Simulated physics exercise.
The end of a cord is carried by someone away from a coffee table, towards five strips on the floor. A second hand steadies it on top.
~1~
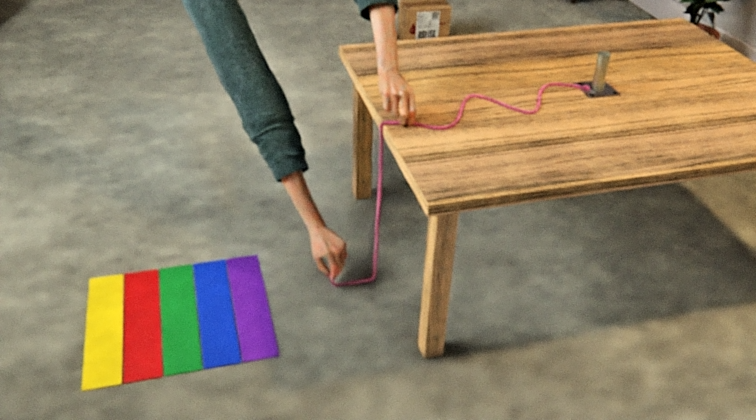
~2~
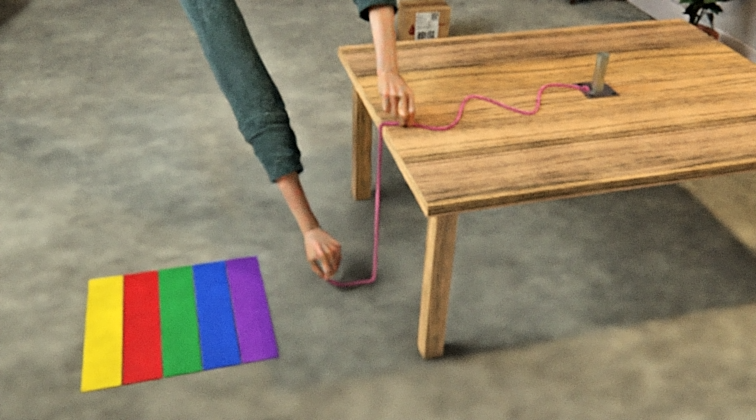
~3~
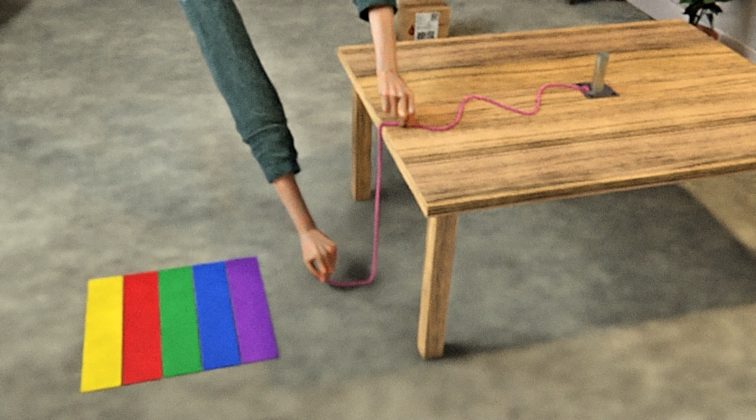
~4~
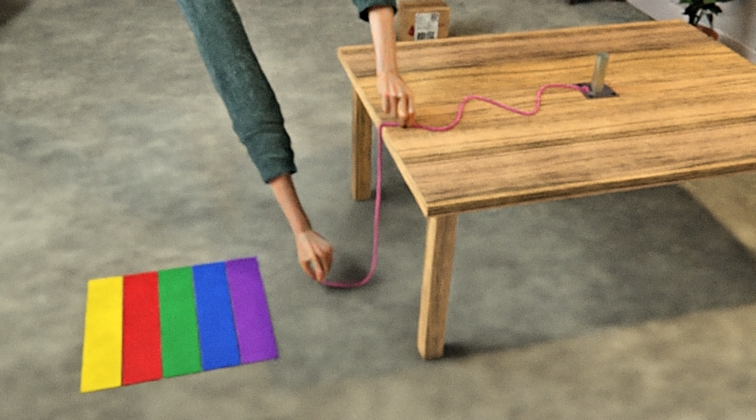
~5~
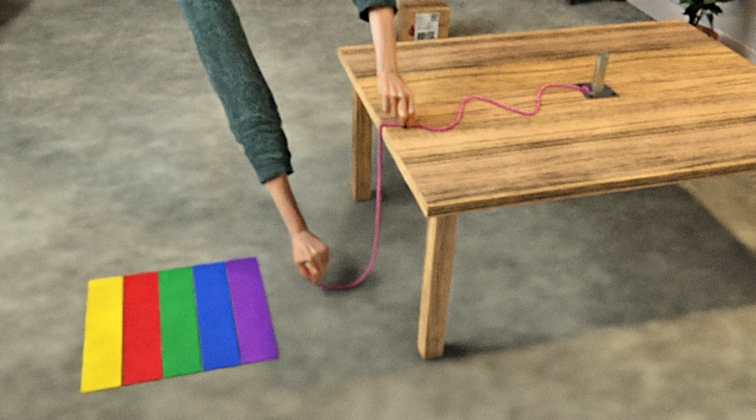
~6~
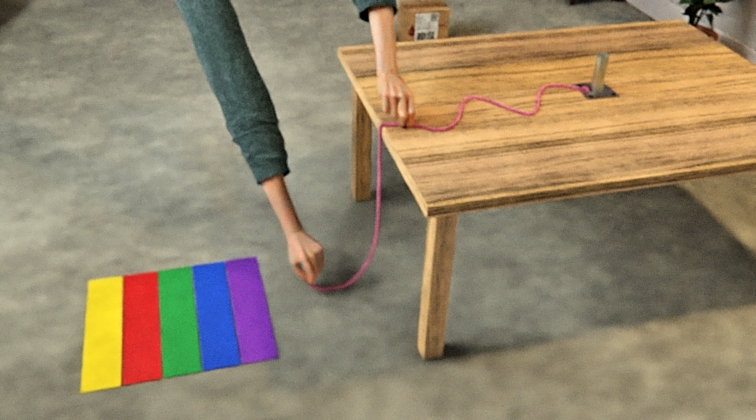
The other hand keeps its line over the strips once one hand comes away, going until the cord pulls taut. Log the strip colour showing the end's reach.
Reach: Yellow strip.
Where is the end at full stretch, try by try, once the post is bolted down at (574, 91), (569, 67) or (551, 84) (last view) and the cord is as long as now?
(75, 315), (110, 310) and (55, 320), in that order.
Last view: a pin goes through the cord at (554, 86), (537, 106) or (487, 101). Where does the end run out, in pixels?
Roughly (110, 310), (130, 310) and (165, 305).
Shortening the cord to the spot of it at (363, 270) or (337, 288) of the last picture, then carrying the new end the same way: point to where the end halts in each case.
The pixels are (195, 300) and (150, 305), in that order.
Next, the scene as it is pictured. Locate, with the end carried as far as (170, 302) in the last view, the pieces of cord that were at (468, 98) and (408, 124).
They end up close to (426, 115) and (364, 178).
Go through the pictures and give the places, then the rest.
The first picture shows end (331, 276); purple (257, 338); blue (220, 345); green (182, 351); red (143, 358); yellow (103, 365).
The second picture shows end (325, 277); cord through (547, 86) (516, 111) (460, 112) (393, 124) (378, 197) (375, 262).
The third picture shows end (321, 278).
The fourth picture shows end (317, 279); cord through (547, 87) (516, 111) (460, 113) (392, 125) (378, 197) (374, 263).
The fifth picture shows end (313, 280).
The sixth picture shows end (308, 281); cord through (547, 87) (516, 111) (460, 113) (392, 125) (378, 197) (368, 263).
Soon after, end near (170, 302); over green.
After that, end near (126, 309); over red.
At the stop, end near (100, 313); over yellow. Over yellow.
